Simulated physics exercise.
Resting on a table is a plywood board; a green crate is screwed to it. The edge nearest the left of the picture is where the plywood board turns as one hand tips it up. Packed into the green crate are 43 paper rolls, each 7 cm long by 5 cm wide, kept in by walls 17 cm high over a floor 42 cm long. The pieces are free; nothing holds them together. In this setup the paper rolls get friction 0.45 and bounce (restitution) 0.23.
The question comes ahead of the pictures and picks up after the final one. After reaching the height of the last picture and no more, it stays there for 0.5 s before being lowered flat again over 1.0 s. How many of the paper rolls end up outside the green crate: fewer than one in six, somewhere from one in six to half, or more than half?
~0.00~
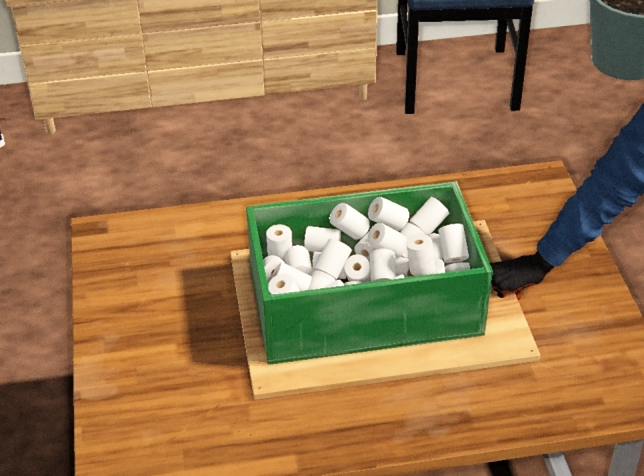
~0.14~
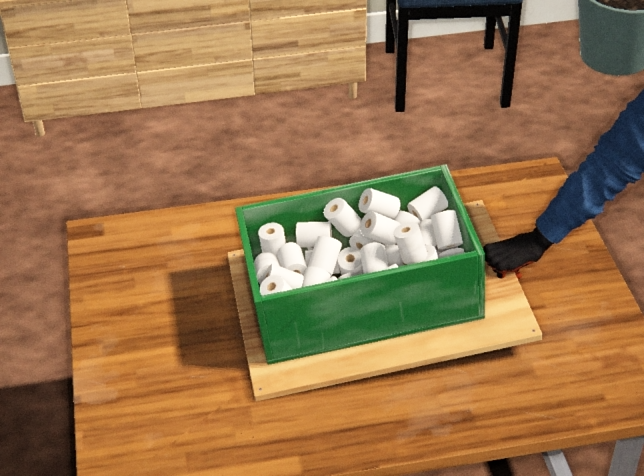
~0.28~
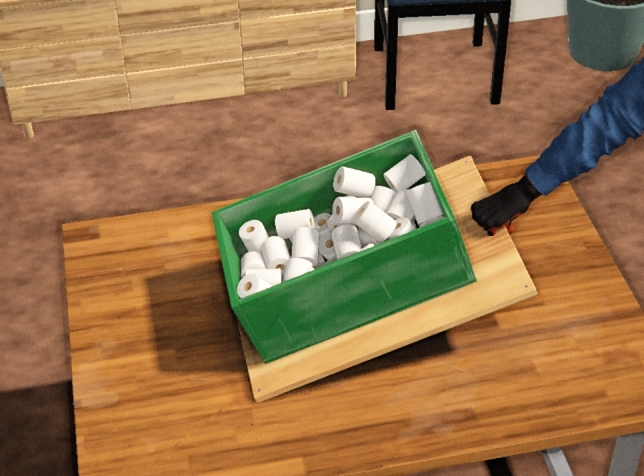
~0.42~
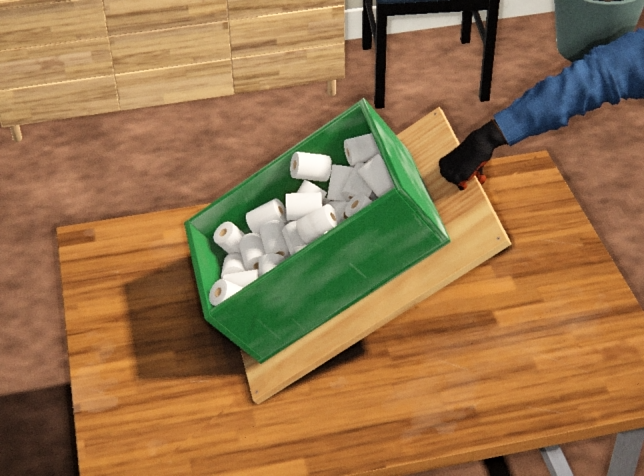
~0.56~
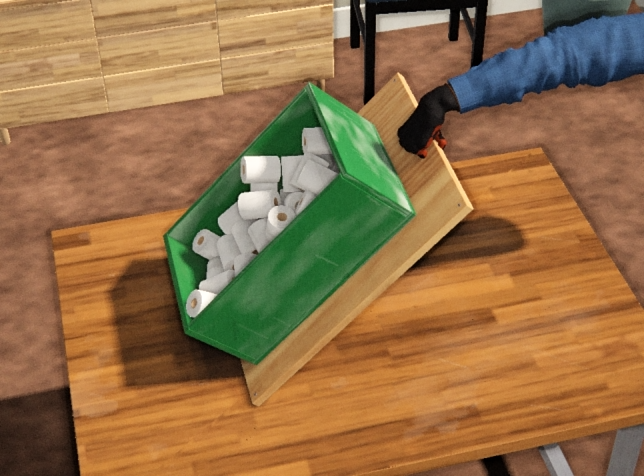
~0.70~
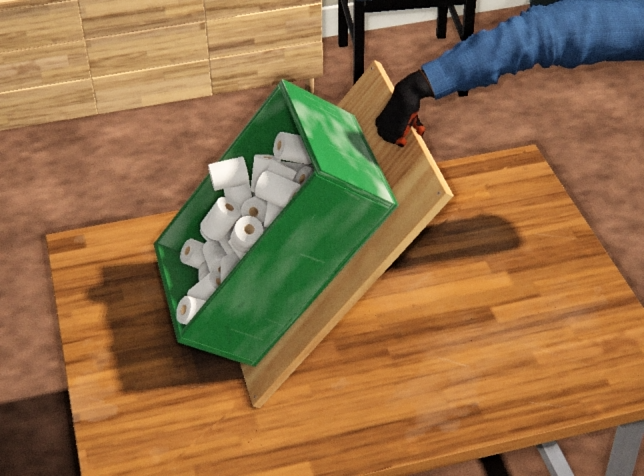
Below one sixth.
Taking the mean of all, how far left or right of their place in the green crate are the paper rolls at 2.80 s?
On average they end up some 8 cm further left.
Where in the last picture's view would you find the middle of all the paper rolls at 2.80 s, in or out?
(313, 288).
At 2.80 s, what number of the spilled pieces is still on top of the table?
Around 1 in all.
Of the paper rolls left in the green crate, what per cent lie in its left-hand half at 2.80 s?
Around 80 per cent.
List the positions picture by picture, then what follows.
In the first frame (each is followed by its nearest rim corner in this view; the camera moves round a little), green crate, (270, 297); 0° from level; none out.
In the second frame, green crate, (261, 298); 5° from level.
In the third frame, green crate, (238, 302); 18° from level.
In the fourth frame, green crate, (210, 313); 33° from level.
In the fifth frame, green crate, (189, 326); 46° from level.
In the sixth frame, green crate, (181, 335); 51° from level; none out.
After 1.04 s, tilt 51°; green crate 43 in, 0 out.
After 1.46 s, tilt 42°; green crate 42 in, 1 out.
After 2.04 s, tilt 3°; green crate 42 in, 1 out.
Outcome (at 2.80 s), green crate 42 in, 1 out. Asked share, 1 of 43, 2 per cent.
